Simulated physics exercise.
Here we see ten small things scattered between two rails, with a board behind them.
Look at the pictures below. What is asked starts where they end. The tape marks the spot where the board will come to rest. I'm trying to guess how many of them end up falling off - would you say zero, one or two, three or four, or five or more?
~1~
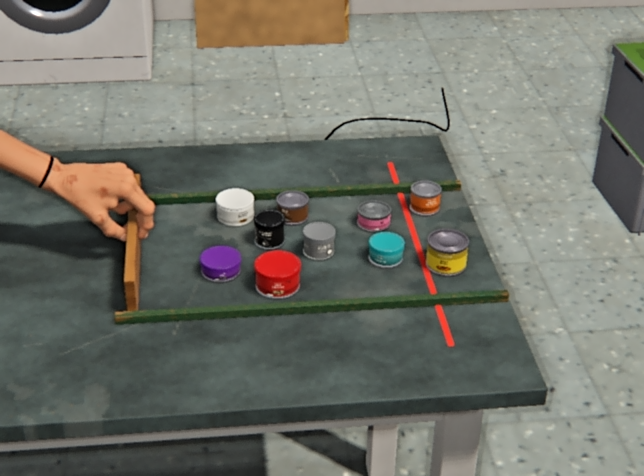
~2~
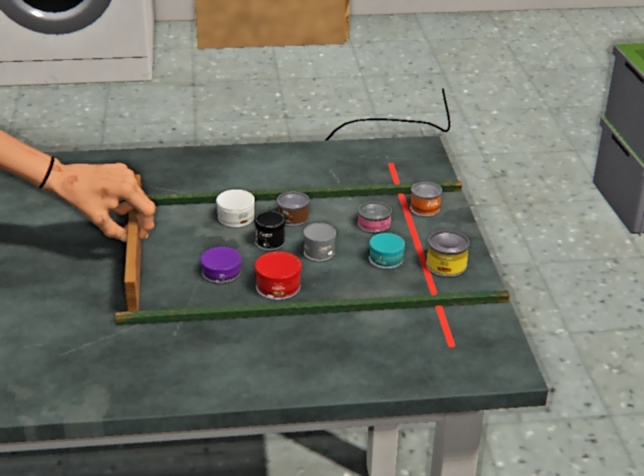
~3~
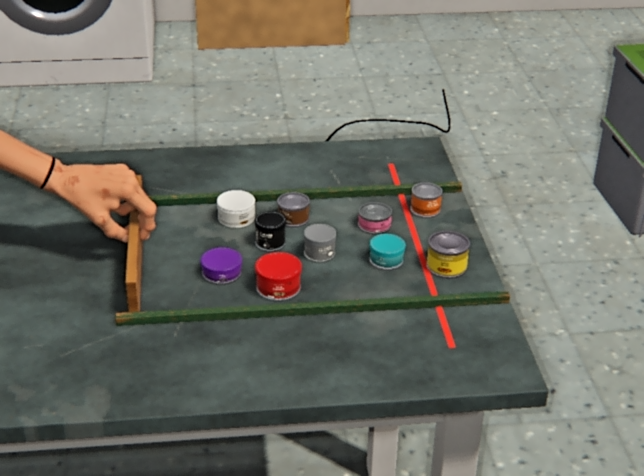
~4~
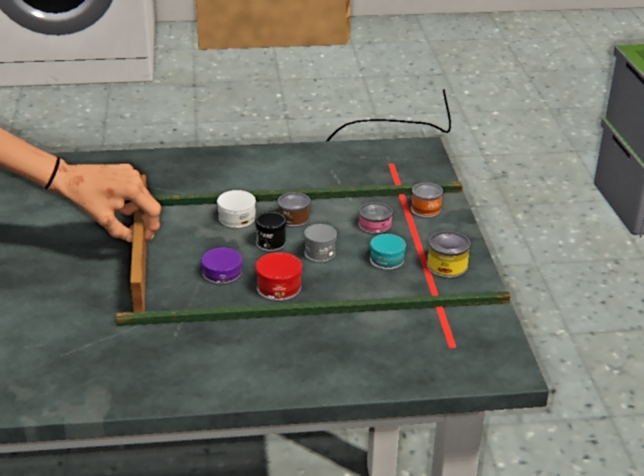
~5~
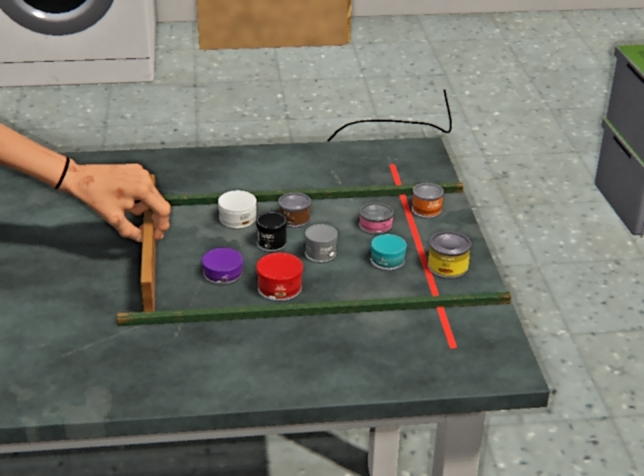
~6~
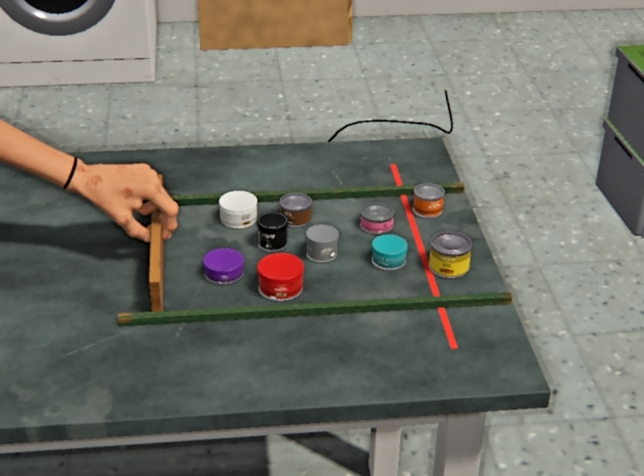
Turns out the ones that don't stay up top number one or two.
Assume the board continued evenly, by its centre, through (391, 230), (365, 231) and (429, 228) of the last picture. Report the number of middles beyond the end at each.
In order: 0, 0, 3.
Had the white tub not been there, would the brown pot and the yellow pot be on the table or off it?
So the brown pot is still there and the yellow pot goes off the edge.
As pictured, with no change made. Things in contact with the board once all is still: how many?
It's touching 4 at the end.
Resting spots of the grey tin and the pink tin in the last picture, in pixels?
The grey tin at (460, 233), the pink tin at (473, 221).
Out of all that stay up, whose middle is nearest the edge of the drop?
The one you want is the pink tin.
A little later, none off yet; yellow pot at rest near (450, 255); orange tin at rest near (429, 201); turquoise pot at rest near (389, 253).
Next, none off yet; yellow pot at rest near (450, 255); orange tin at rest near (429, 201); turquoise pot moving near (397, 255).
When it is over, the number that fall off is one or two; down, orange tin and yellow pot.
